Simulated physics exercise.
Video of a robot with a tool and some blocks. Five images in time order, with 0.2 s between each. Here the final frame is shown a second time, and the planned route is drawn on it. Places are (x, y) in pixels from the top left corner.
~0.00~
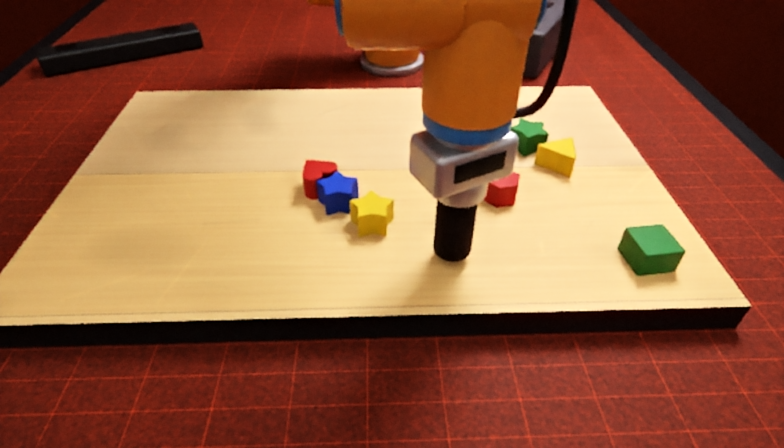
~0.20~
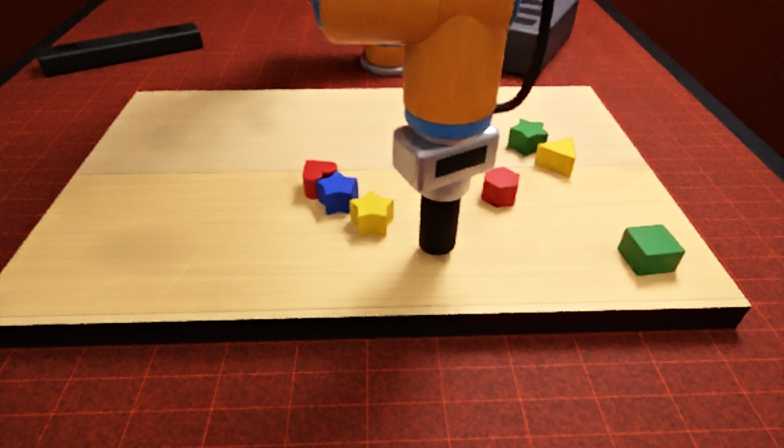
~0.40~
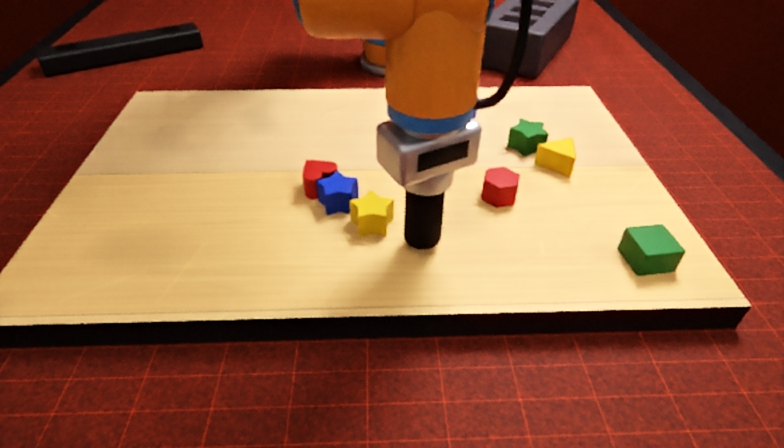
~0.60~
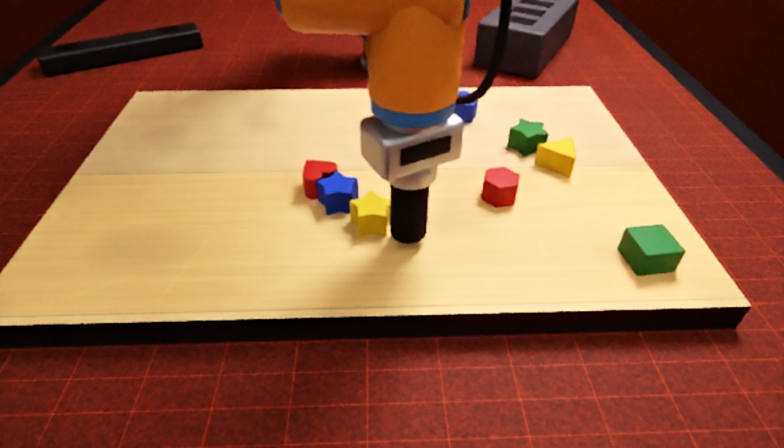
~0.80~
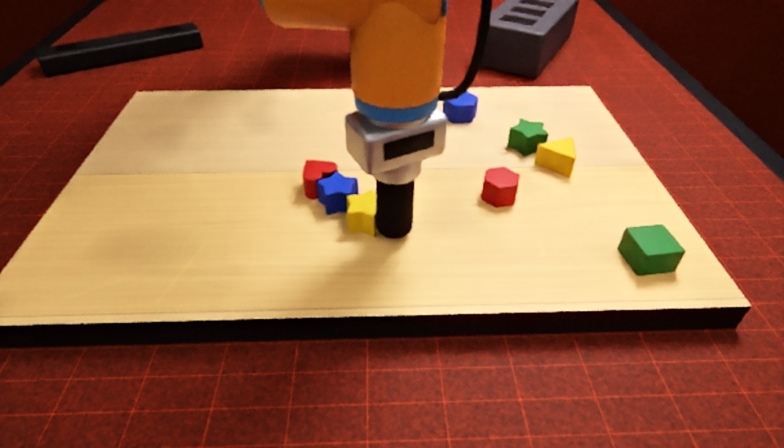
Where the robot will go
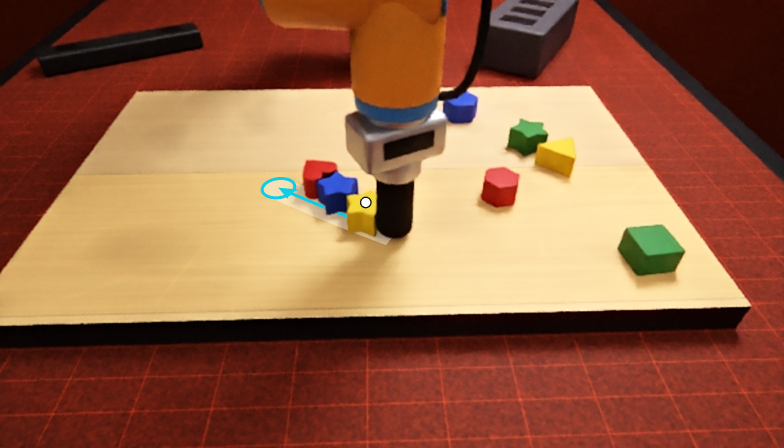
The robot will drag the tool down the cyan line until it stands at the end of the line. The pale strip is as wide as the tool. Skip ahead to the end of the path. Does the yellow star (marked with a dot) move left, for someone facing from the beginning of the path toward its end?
I'd say yes.
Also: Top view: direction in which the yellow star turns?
From the top, the block rotates counterclockwise.
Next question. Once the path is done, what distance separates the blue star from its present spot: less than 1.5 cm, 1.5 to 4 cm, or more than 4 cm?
The blue star moves over 4 cm.
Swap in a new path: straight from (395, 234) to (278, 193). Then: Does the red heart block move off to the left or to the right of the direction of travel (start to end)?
It shifts rightward.
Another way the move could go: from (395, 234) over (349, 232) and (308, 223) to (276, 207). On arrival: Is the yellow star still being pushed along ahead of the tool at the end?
Yes, it checks out.
Drawn move, from (395, 234) directly to (279, 188); the dot is on the yellow star.
On the path given first. One third of the way, tool at (351, 210); red heart block at (302, 153), turned 15° clockwise; blue star at (311, 169), turned 20° clockwise; yellow star at (322, 189).
Two thirds of the way, tool at (312, 195); red heart block at (299, 146), turned 65° clockwise; blue star at (279, 161), turned 80° clockwise; yellow star at (279, 181), turned 30° anticlockwise.
At the end, tool at (277, 180); red heart block at (300, 145), turned 65° clockwise; blue star at (262, 154), turned 115° clockwise; yellow star at (247, 180), turned 70° anticlockwise.
